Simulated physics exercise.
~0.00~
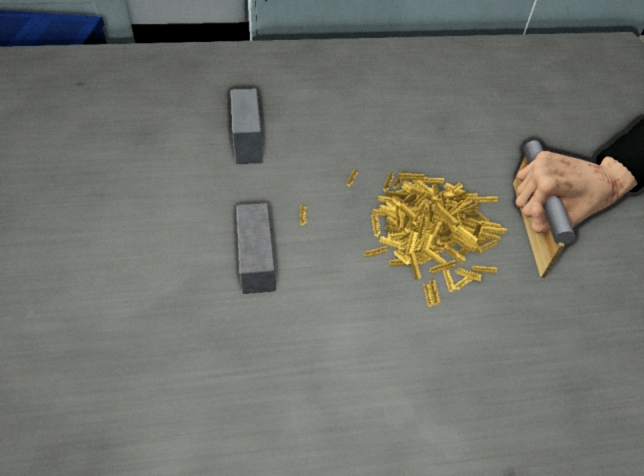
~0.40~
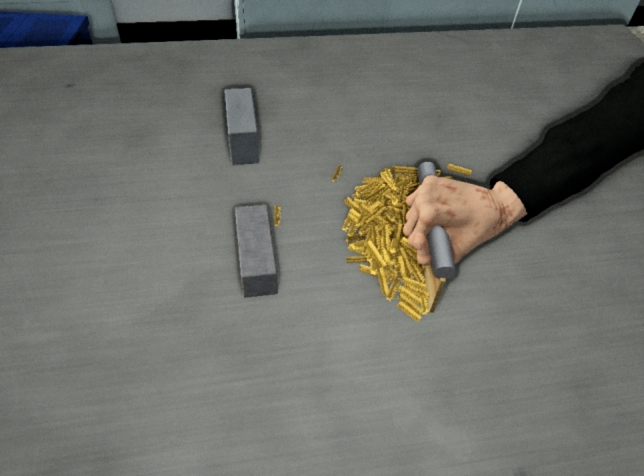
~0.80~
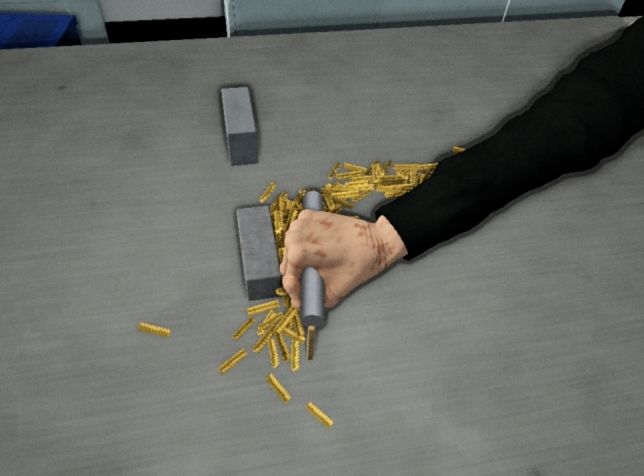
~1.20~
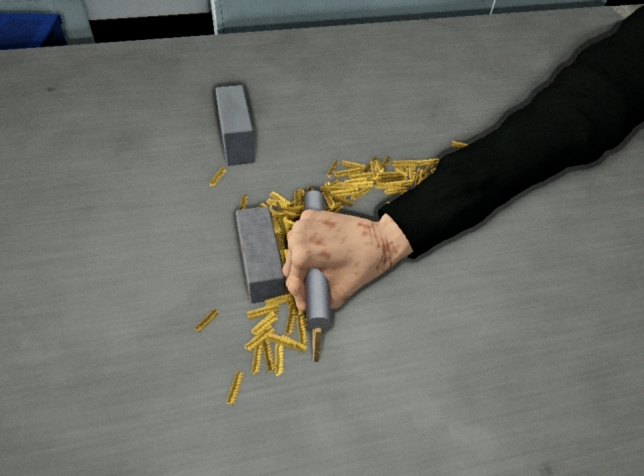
A hand with a scraper pushes yellow pasta pieces left across a grey table, bunching them against the nearer of two blocks.
